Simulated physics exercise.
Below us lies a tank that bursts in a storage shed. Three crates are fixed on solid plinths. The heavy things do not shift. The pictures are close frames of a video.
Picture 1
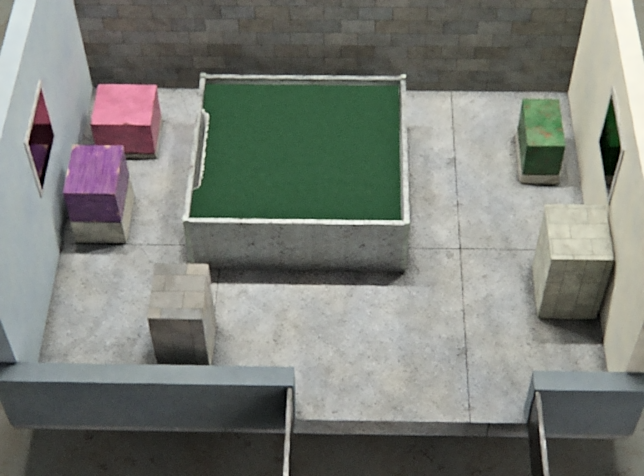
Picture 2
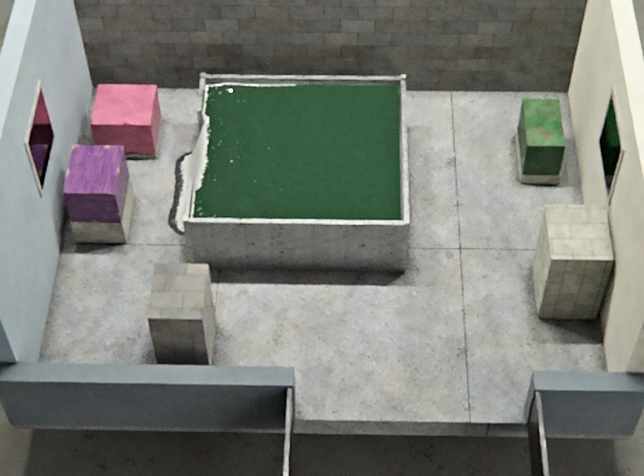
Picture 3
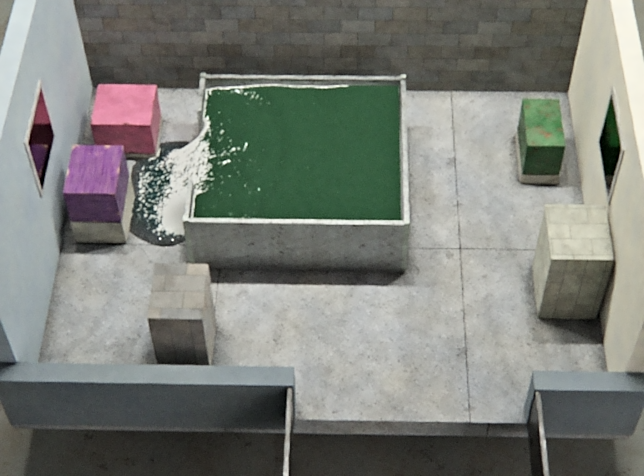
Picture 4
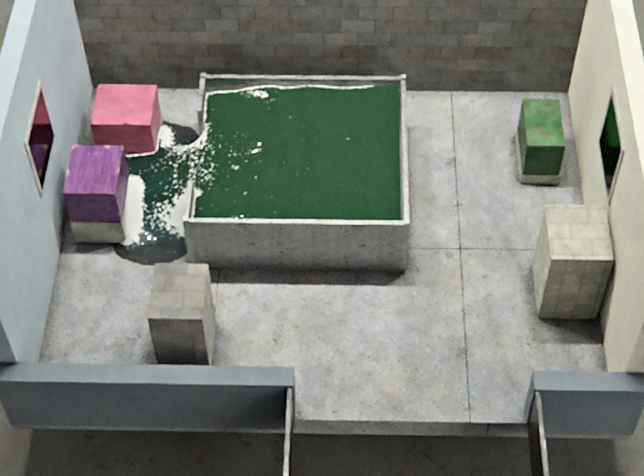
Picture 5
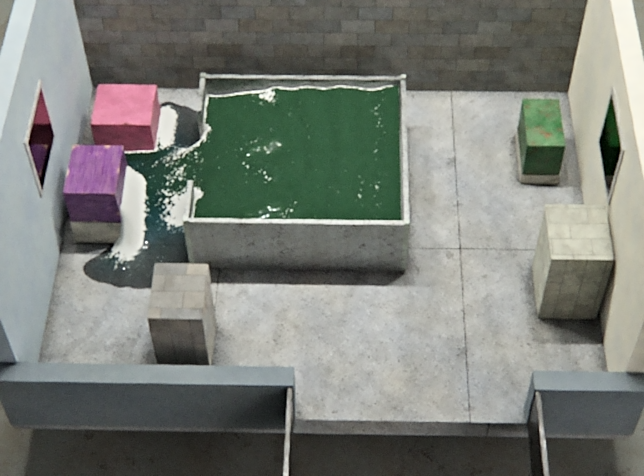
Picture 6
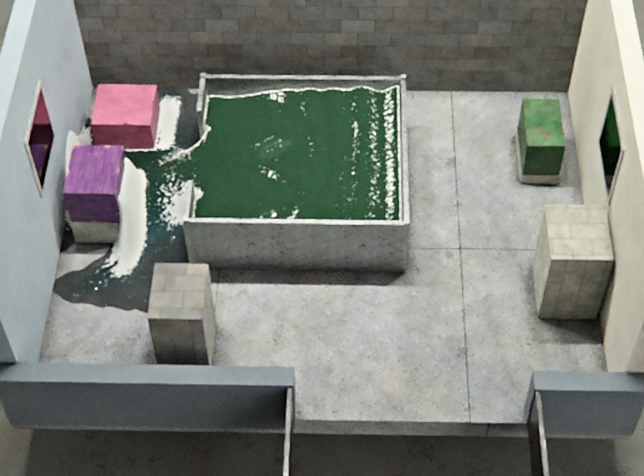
In a storage shed, green water sat still in an open tank, then poured out through its broken left side, spread around the pink and purple blocks, and ran toward the front along the floor.
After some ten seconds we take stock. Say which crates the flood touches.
In the end: The green crate gets wet; the pink crate gets wet; the purple crate gets wet.
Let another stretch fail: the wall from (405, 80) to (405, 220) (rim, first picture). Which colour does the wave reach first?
That is the one in green.
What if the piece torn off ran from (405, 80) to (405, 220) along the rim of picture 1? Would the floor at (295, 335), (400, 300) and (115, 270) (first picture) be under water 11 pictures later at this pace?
As listed: Clear, clear, no water.
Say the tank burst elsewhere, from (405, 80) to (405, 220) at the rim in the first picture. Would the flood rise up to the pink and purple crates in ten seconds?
The pink one gets wet, the purple one remains dry.
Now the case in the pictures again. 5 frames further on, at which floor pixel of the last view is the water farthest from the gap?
Near (33, 396).
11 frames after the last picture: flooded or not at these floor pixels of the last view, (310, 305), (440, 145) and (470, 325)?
In turn: Wet, no water, no water.
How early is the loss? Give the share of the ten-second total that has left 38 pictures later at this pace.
Near 10 in a hundred.
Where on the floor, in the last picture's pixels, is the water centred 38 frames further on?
At about (285, 221).
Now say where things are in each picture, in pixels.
The first frame shows still water in the open tank at (300, 150).
In the second frame, water pours out at (202, 179) and has run to a hidden place.
In the third frame, water pours out at (202, 180) and has run to (137, 226).
In the fourth frame, water pours out at (202, 180) and has run to a hidden place.
In the fifth frame, the front is at a hidden place, out from the gap at (202, 180).
In the sixth frame, the front is at (63, 290), out from the gap at (202, 179).
A moment on, water covers 35 % of the floor; the green crate not reached, the pink crate water round its plinth, the purple crate water round its plinth.
Next, water covers 50 % of the floor; the green crate not reached, the pink crate water round its plinth, the purple crate water round its plinth.
Then, water covers 75 % of the floor; the green crate water round its plinth, the pink crate water round its plinth, the purple crate water round its plinth.
Later, water covers 95 % of the floor; the green crate water round its plinth, the pink crate water round its plinth, the purple crate water round its plinth.
In the end, water covers 100 % of the floor; the green crate was topped, the pink crate was topped, the purple crate was topped.
